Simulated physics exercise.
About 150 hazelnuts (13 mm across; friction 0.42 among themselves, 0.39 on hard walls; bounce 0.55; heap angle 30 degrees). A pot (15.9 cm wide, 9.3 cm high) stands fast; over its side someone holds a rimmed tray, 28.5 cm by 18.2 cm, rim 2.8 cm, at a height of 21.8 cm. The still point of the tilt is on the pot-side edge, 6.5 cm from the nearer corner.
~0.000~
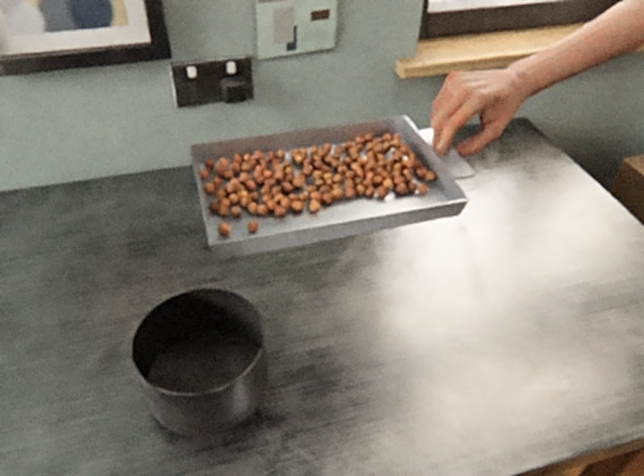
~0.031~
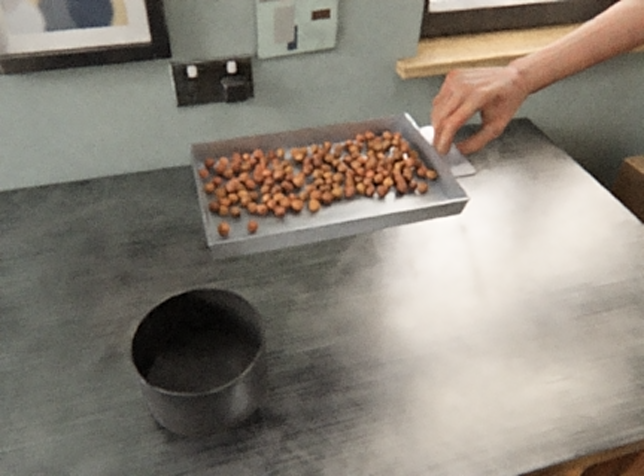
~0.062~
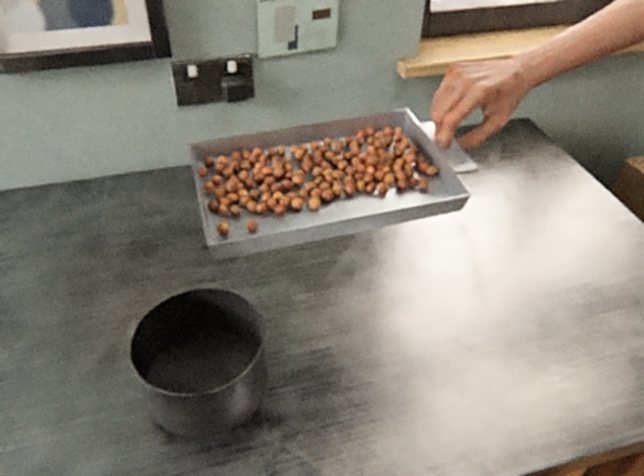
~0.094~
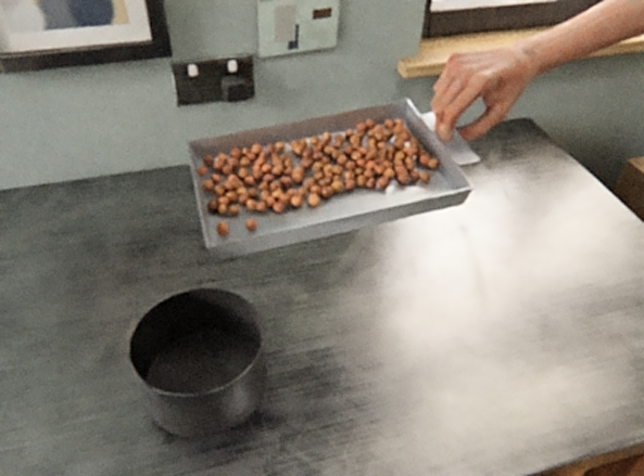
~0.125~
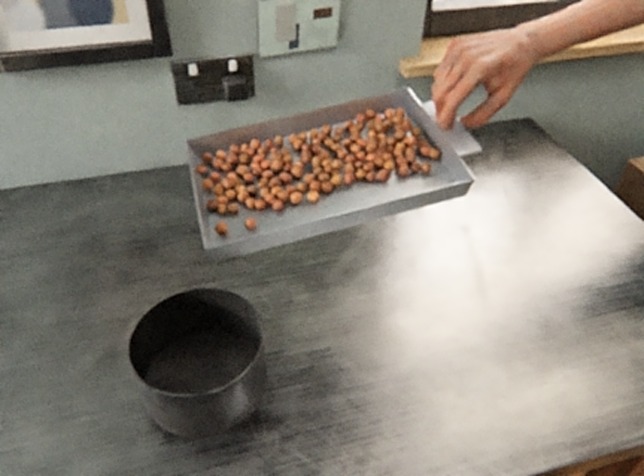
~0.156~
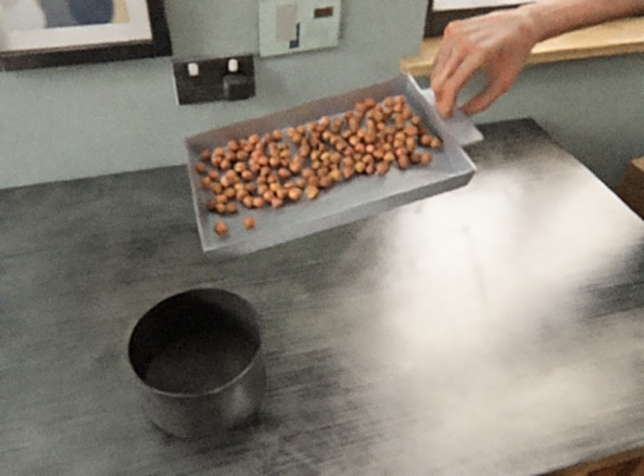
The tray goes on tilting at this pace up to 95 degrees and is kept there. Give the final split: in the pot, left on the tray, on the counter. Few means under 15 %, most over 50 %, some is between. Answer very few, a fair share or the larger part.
Pot the larger part, tray very few, counter very few.
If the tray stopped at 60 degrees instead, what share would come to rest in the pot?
In that case some 30 per cent.
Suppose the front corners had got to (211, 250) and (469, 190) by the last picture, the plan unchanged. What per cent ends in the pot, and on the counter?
Pot 65, counter 35.
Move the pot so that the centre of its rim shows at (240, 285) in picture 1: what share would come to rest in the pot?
Some 0 per cent.
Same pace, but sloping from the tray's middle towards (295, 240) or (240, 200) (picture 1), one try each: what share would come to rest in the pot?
About 80 and 30 per cent.
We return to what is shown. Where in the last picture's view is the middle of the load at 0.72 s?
Near (199, 239).
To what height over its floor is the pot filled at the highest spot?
About 3.0 cm.
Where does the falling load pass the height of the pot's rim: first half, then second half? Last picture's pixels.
At about (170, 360), then at (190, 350).
After 0.49 s, tilt 52 degrees; the tray holds 100 %, the pot 0 %.
Then, at 0.72 s, tilt 80 degrees; the tray holds 80 %, the pot 0 %.
After 1.06 s, tilt 95 degrees; the tray holds 5 %, the pot 80 %.
In the end, at 2.0 s, pot 95 %, tray 0 %, counter 5 %.
